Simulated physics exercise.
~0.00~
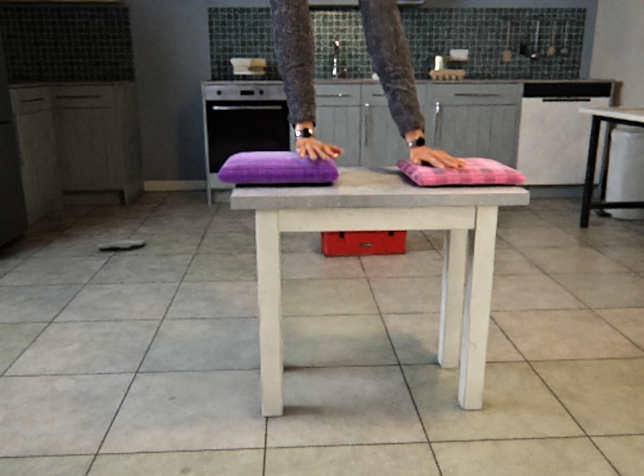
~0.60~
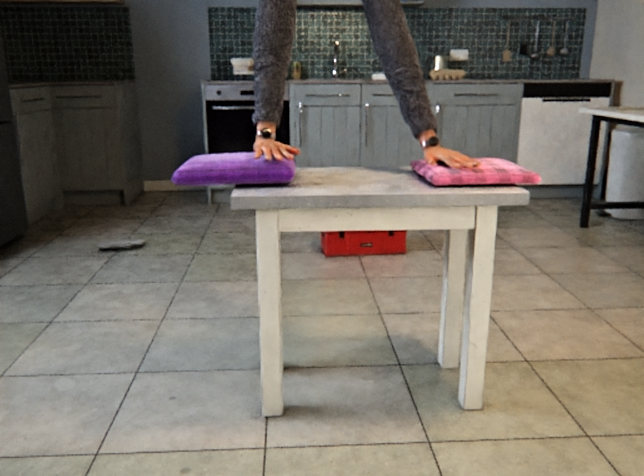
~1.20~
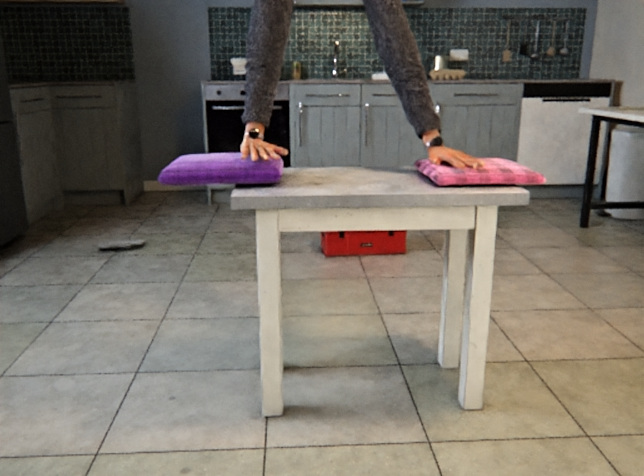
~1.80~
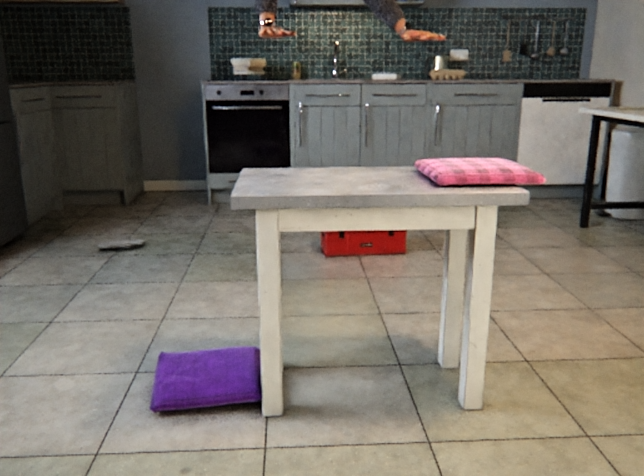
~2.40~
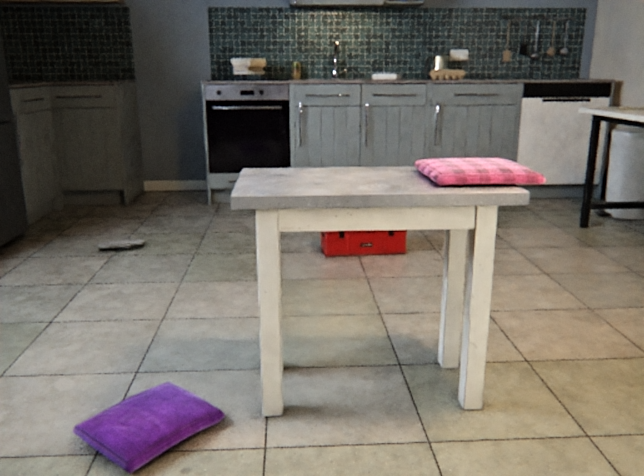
A purple cushion pushed left by a hand falls off, while the pink one stays.
